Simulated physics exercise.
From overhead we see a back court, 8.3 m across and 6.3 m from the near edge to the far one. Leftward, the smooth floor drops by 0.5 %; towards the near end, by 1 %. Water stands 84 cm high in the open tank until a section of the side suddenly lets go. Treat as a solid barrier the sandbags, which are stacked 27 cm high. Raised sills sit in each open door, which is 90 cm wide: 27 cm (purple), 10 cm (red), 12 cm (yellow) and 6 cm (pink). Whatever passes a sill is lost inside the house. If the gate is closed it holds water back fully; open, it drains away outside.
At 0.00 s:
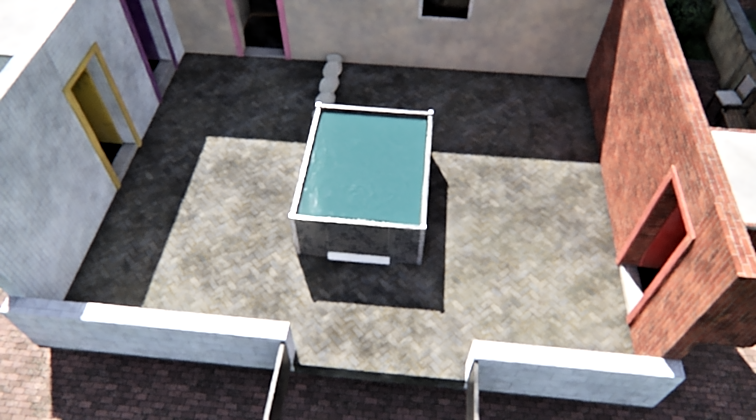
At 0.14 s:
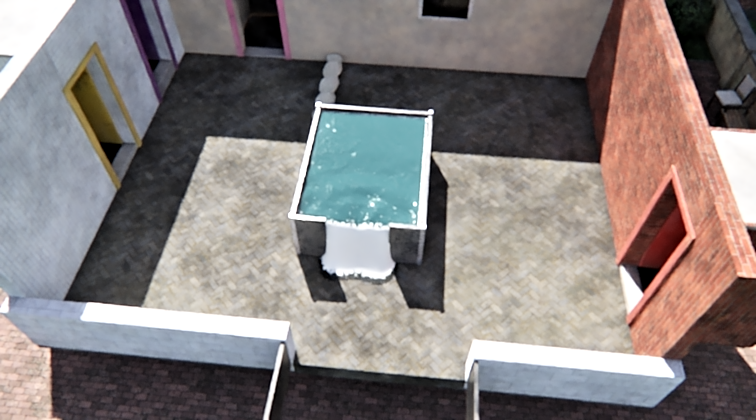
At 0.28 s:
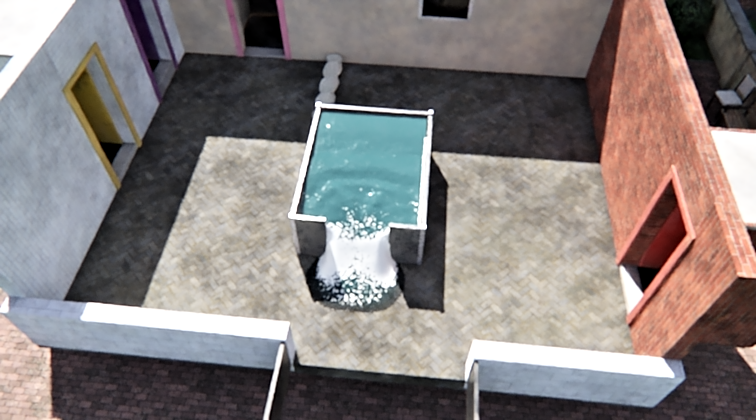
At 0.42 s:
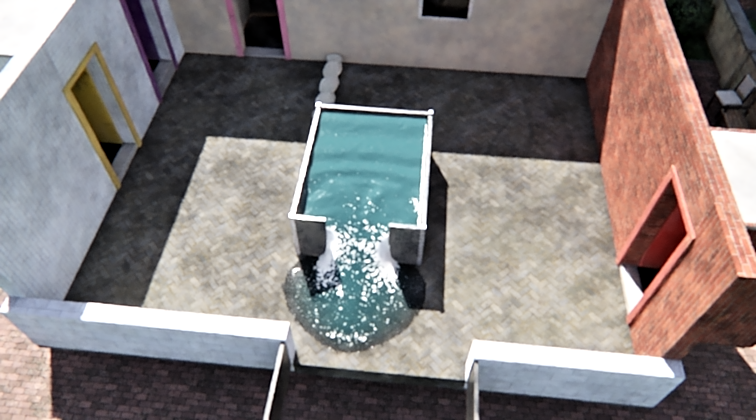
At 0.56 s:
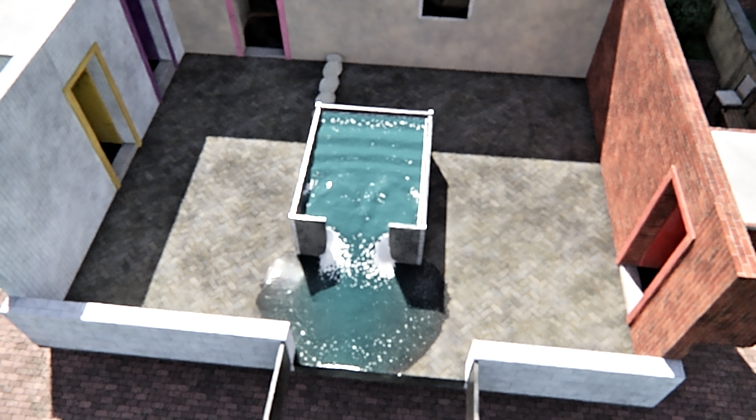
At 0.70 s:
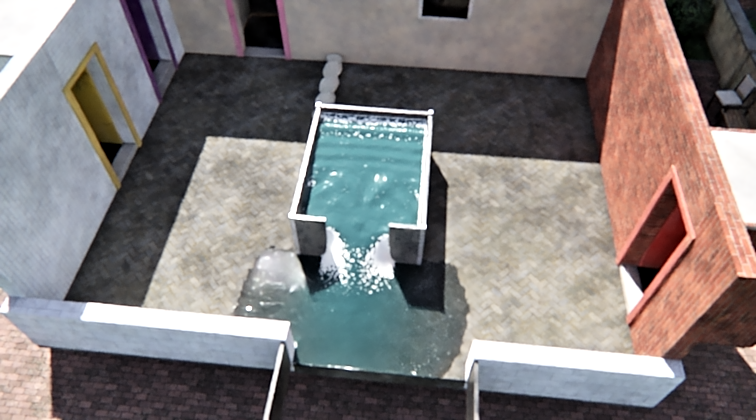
In a back court, water pours from an open tank's front and spreads across the floor.
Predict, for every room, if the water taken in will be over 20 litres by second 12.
Prediction: For the purple door, not over 20 litres; for the red door, not over 20 litres; for the yellow door, not over 20 litres; for the pink door, not over 20 litres.
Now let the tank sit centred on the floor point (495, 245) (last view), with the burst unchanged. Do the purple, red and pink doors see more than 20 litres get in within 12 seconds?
Well, against that limit, at purple it's within bounds, at red it's too much, and at pink it's within bounds.
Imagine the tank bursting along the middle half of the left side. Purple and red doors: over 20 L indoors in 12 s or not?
The purple door comes out less than that and the red door less than that.
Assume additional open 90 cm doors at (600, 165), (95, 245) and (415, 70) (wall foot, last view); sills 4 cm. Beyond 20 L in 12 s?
Door 1: Lower; door 2: Higher; door 3: Lower.
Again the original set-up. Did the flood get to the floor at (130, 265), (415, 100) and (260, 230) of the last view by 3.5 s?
First spot submerged, second not yet wet, third not yet wet.
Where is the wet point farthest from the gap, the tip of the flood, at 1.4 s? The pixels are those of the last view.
Around pixel (113, 329).
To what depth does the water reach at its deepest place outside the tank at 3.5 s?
Some 29 cm deep.
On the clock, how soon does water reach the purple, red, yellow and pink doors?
Door times: Purple 4.5 s / red 2.8 s / yellow 3.2 s / pink 7.0 s.
After 1.4 s water covers 10 % of the floor and is deepest (48 cm) near (360, 265); purple door not reached, red door not reached, yellow door not reached, pink door not reached.
After 2.2 s water covers 20 % of the floor and is deepest (36 cm) near (360, 265); purple door not reached, red door not reached, yellow door not reached, pink door not reached.
After 3.5 s water covers 25 % of the floor and is deepest (29 cm) near (360, 265); purple door not reached, red door 3 cm at the sill, 0 L in, yellow door 3 cm at the sill, 0 L in, pink door not reached.
After 7.0 s water covers 45 % of the floor and is deepest (16 cm) near (360, 265); purple door 2 cm at the sill, 0 L in, red door 2 cm at the sill, 0 L in, yellow door 4 cm at the sill, 0 L in, pink door not reached.
After 12.0 s water covers 55 % of the floor and is deepest (8 cm) near (360, 265); purple door 4 cm at the sill, 0 L in, red door 1 cm at the sill, 0 L in, yellow door 3 cm at the sill, 0 L in, pink door 2 cm at the sill, 0 L in.
